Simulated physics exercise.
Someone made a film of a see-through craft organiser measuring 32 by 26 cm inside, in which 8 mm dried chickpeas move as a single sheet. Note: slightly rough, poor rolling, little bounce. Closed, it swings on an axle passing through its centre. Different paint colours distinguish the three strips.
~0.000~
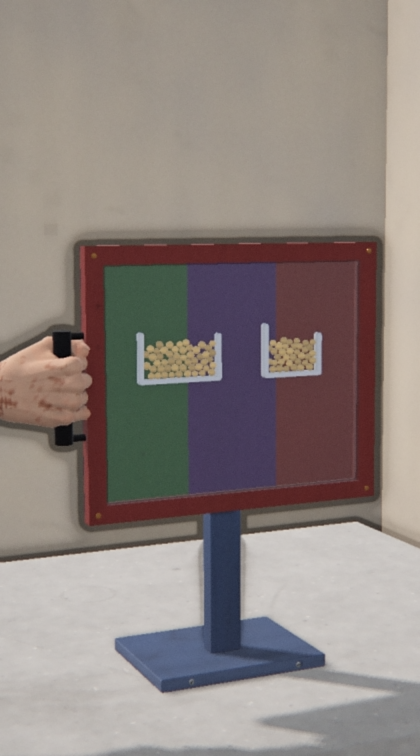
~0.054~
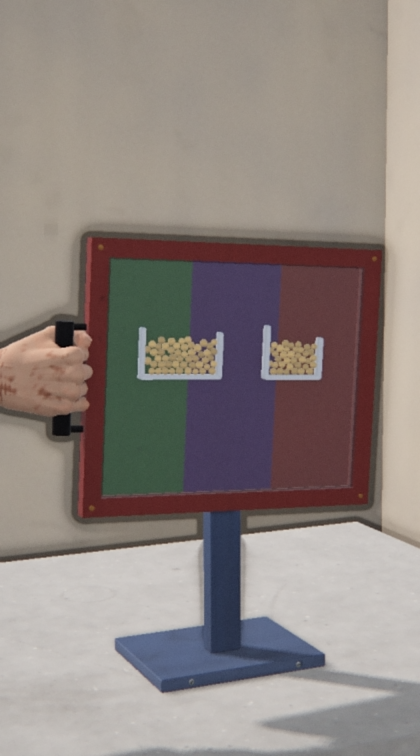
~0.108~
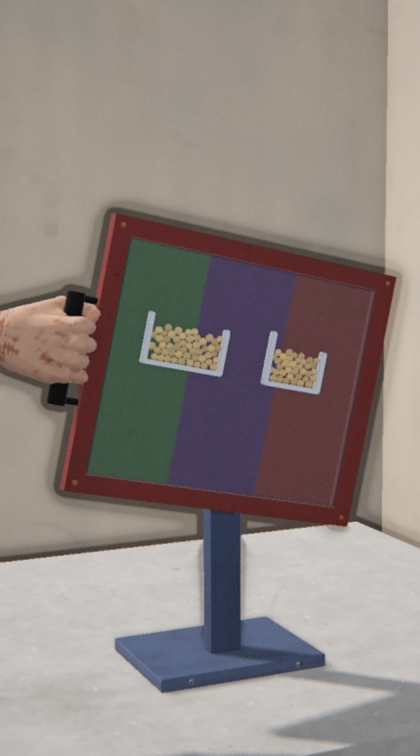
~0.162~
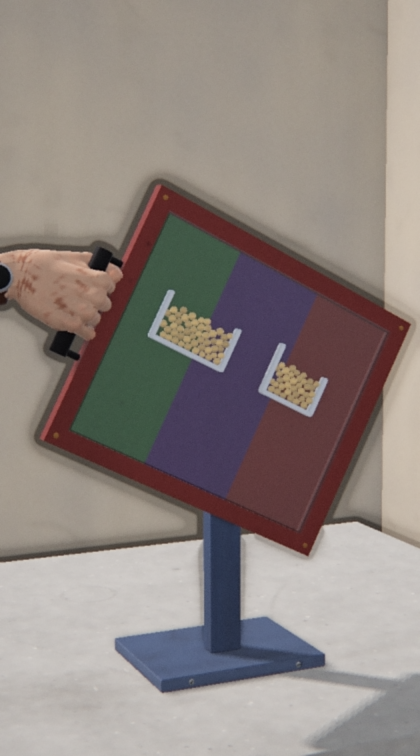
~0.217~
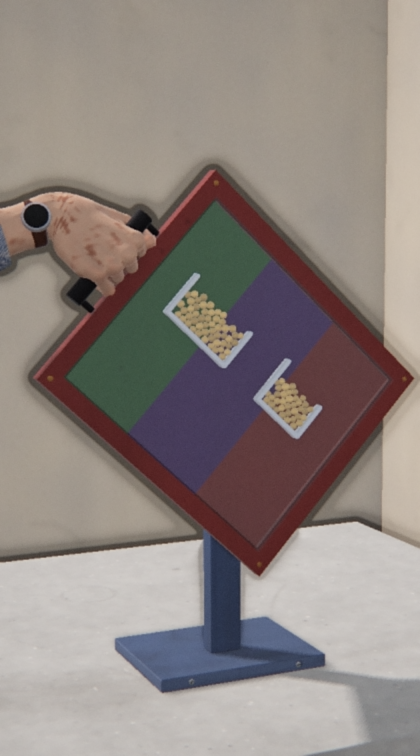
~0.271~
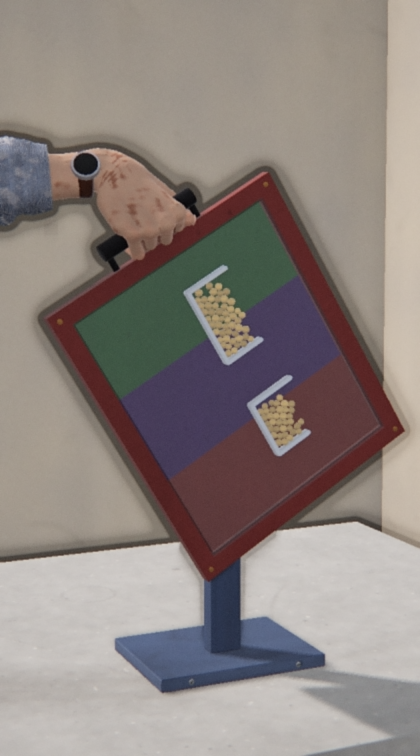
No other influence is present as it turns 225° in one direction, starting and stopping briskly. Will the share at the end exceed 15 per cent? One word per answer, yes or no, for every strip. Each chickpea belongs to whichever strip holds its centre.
Red: No, purple: Yes, green: Yes.
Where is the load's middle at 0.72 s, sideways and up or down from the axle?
I'd put it near 5 centimetres to the left and 11 centimetres below.
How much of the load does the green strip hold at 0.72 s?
Around 25 per cent.
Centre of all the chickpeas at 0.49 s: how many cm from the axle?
Right by about 4 cm and below by about 5 cm.
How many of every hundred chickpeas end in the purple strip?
Roughly 25%.
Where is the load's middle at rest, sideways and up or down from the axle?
Some 3 cm left and 14 cm below.
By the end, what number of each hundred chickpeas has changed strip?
About 60 in a hundred.
After 0.49 s, it stands 123° clockwise; the chickpeas' middle is 4 cm right of and 5 cm below the centre; red 40 %, purple 45 %, green 15 %.
After 0.72 s, it has come round 191° clockwise; the chickpeas' middle is 5 cm left of and 11 cm below the centre; red 45 %, purple 25 %, green 25 %.
After 0.91 s, it has come round 225° clockwise; the chickpeas' middle is 10 cm left of and 7 cm below the centre; red 45 %, purple 25 %, green 30 %.
All still by 2.2 s, it has come round 225° clockwise; red 10 %, purple 25 %, green 70 %.
